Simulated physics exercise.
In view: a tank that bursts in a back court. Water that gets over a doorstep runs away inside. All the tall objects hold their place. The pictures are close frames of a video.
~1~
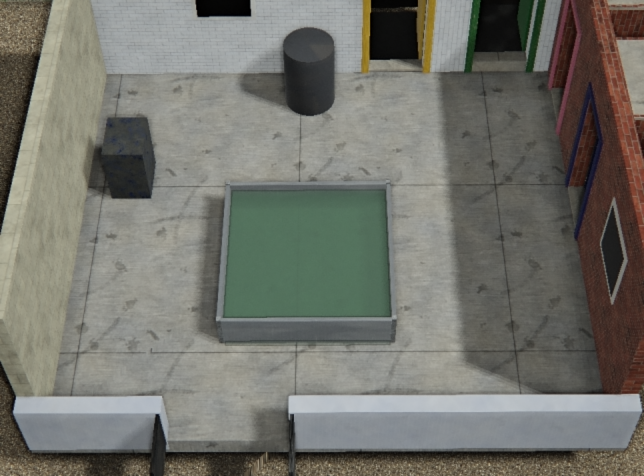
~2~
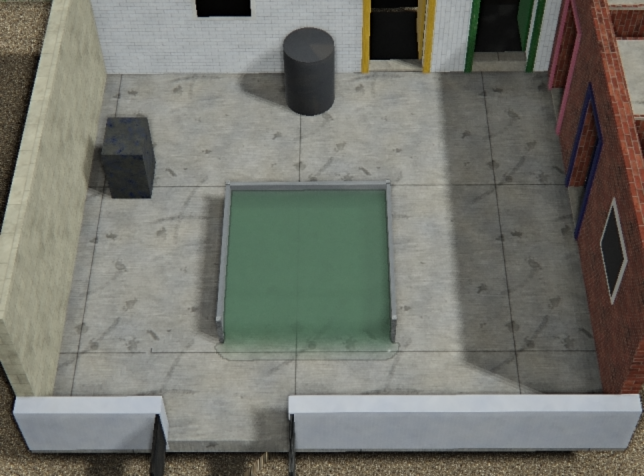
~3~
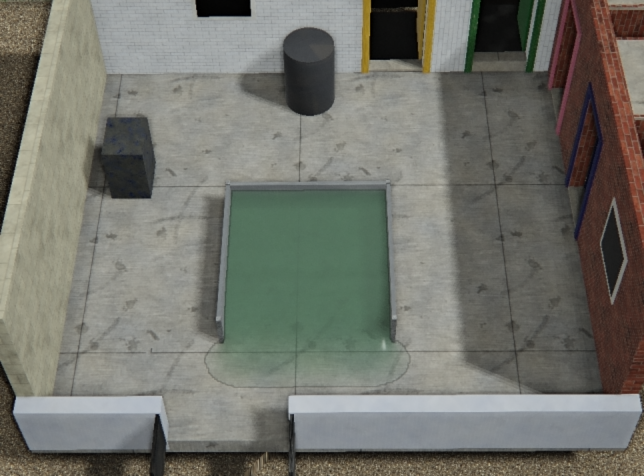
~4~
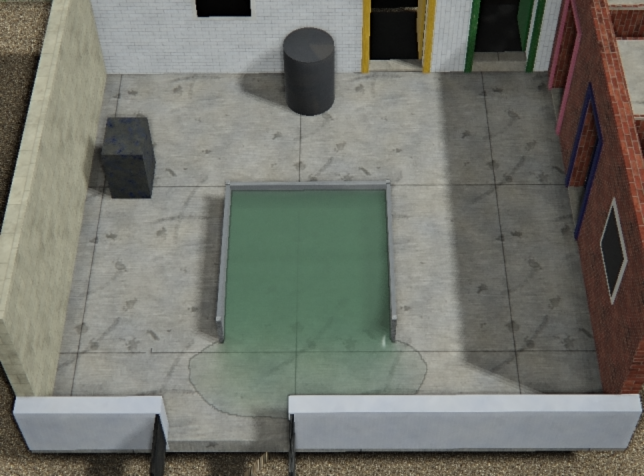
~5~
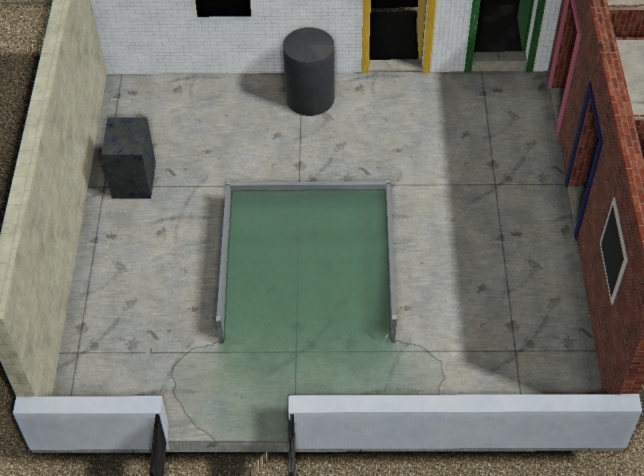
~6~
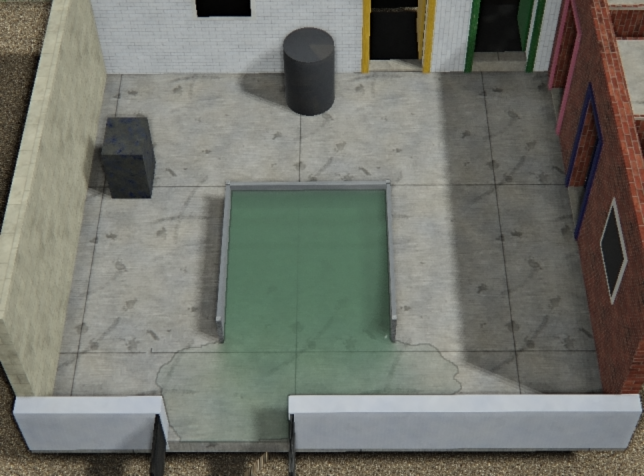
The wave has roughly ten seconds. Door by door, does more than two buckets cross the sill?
The green door admits no more than that; the pink door admits no more than that; the yellow door admits no more than that; the blue door admits no more than that.
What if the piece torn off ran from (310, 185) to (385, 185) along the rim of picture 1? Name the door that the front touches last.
That is the one in blue.
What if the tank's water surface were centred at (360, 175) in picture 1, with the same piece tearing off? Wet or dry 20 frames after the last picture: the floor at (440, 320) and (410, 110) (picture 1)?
As listed: Awash, dry.
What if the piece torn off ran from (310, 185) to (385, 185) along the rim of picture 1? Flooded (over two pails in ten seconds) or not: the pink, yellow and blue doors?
My reading: Pink is over, yellow passes that mark, blue keeps below it.
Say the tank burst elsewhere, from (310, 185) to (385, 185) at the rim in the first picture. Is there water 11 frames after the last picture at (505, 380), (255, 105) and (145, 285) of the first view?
As listed: Not flooded, under water, not flooded.
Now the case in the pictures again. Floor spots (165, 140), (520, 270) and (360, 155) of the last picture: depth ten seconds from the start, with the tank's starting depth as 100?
About 2, 6 and 4 per cent.
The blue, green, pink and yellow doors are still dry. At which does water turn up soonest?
That is the one in blue.
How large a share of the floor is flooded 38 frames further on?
I make it 55 per cent.
A moment on, water covers 15 % of the floor; the green door not reached, the pink door not reached, the yellow door not reached, the blue door not reached.
Next, water covers 20 % of the floor; the green door not reached, the pink door not reached, the yellow door not reached, the blue door not reached.
Then, water covers 25 % of the floor; the green door not reached, the pink door not reached, the yellow door not reached, the blue door wet at the sill, nothing in.
Later, water covers 55 % of the floor; the green door wet at the sill, nothing in, the pink door wet at the sill, nothing in, the yellow door not reached, the blue door wet at the sill, nothing in.
In the end, water covers 80 % of the floor; the green door wet at the sill, nothing in, the pink door under two buckets in, the yellow door wet at the sill, nothing in, the blue door under two buckets in.
